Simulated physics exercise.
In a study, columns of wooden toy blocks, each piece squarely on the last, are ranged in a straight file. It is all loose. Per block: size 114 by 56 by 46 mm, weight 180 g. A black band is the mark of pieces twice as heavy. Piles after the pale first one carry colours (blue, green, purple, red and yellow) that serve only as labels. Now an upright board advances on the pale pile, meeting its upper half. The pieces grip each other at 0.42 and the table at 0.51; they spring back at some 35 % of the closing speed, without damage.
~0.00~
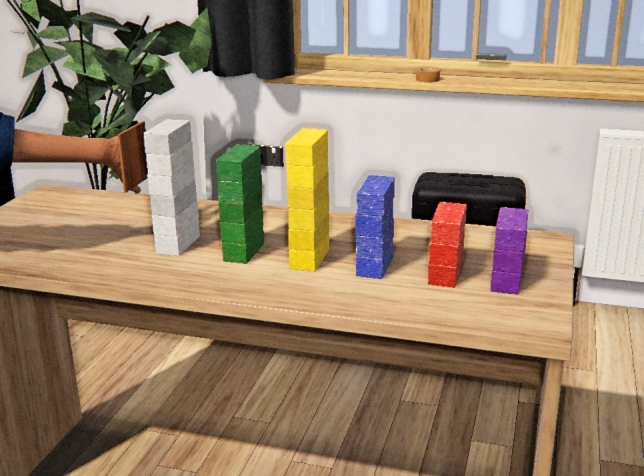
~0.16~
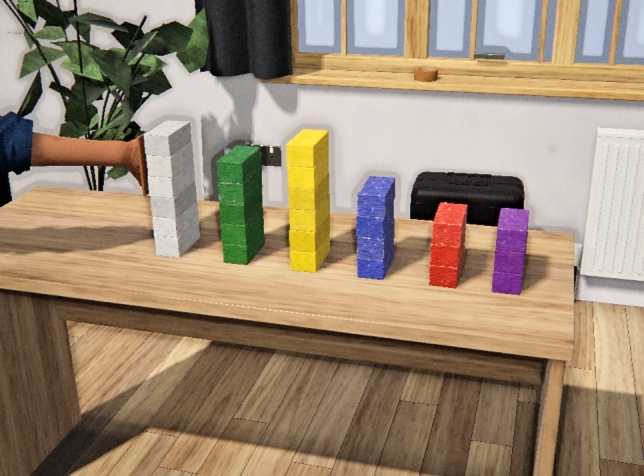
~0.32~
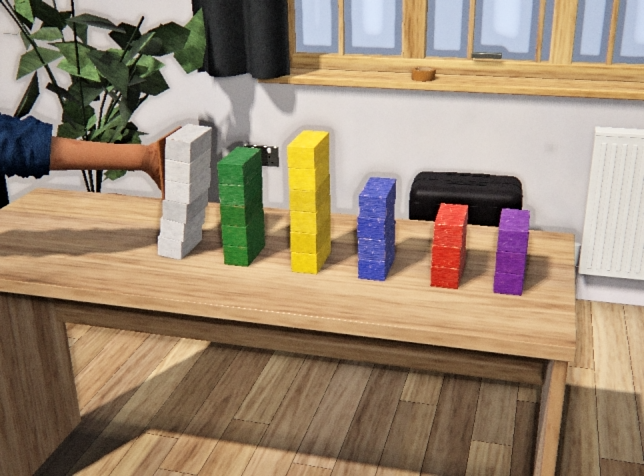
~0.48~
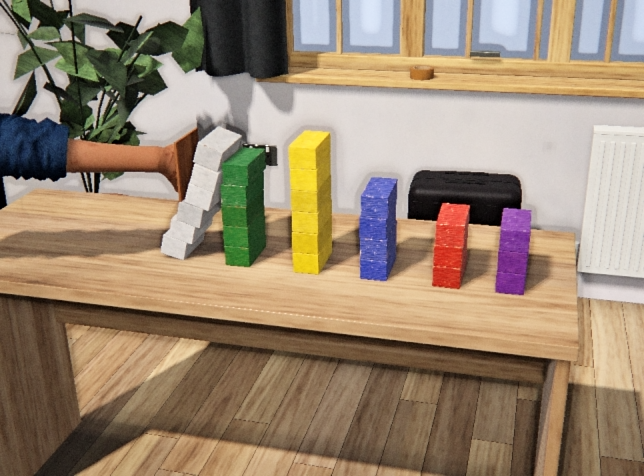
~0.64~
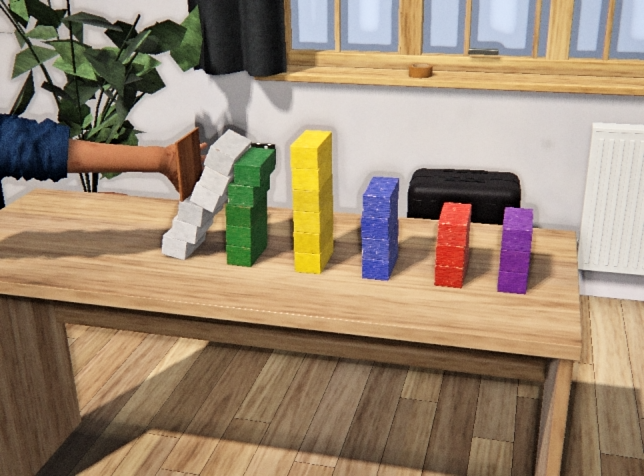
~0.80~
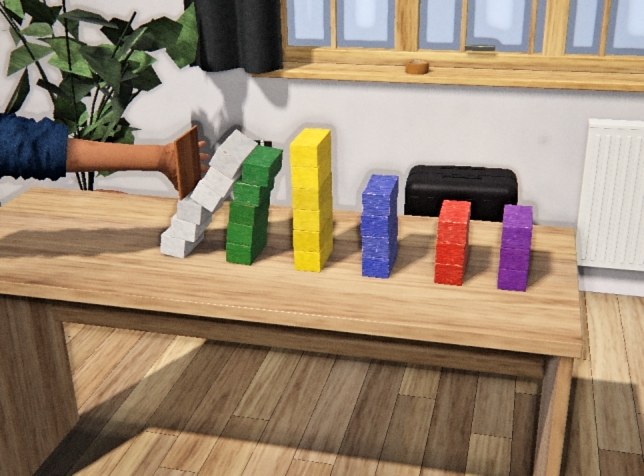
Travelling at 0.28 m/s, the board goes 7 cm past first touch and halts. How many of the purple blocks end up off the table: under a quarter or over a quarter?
Over a quarter.
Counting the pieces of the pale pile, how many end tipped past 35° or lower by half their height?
The number you get is 3.
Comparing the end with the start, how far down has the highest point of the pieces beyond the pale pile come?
Some 13 cm lower.
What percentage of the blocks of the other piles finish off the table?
About 15% of them.
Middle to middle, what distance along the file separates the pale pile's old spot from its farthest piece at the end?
It ends some 22 cm away.
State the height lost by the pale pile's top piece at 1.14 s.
Roughly 8 cm lower.
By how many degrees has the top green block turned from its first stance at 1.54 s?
Roughly 40°.
After 1.14 s, 3 of the pale pile down; none of the 3 purple blocks off the table (0 of 21 in all colours); top purple block unmoved; top green block 20° from how it stood, 28 mm lower.
After 1.54 s, 3 of the pale pile down; none of the 3 purple blocks off the table (0 of 21 in all colours); top purple block unmoved; top green block 38° from how it stood, 9 cm lower.
After 2.52 s, 3 of the pale pile down; 1 of the 3 purple blocks off the table (1 of 21 in all colours); top purple block upside down; top red block 60° from how it stood, 41 mm lower.
In the end (3.1 s), 3 of the pale pile down; 2 of the 3 purple blocks off the table (3 of 21 in all colours); top purple block upside down; top yellow block on its side. That is 67 per cent.
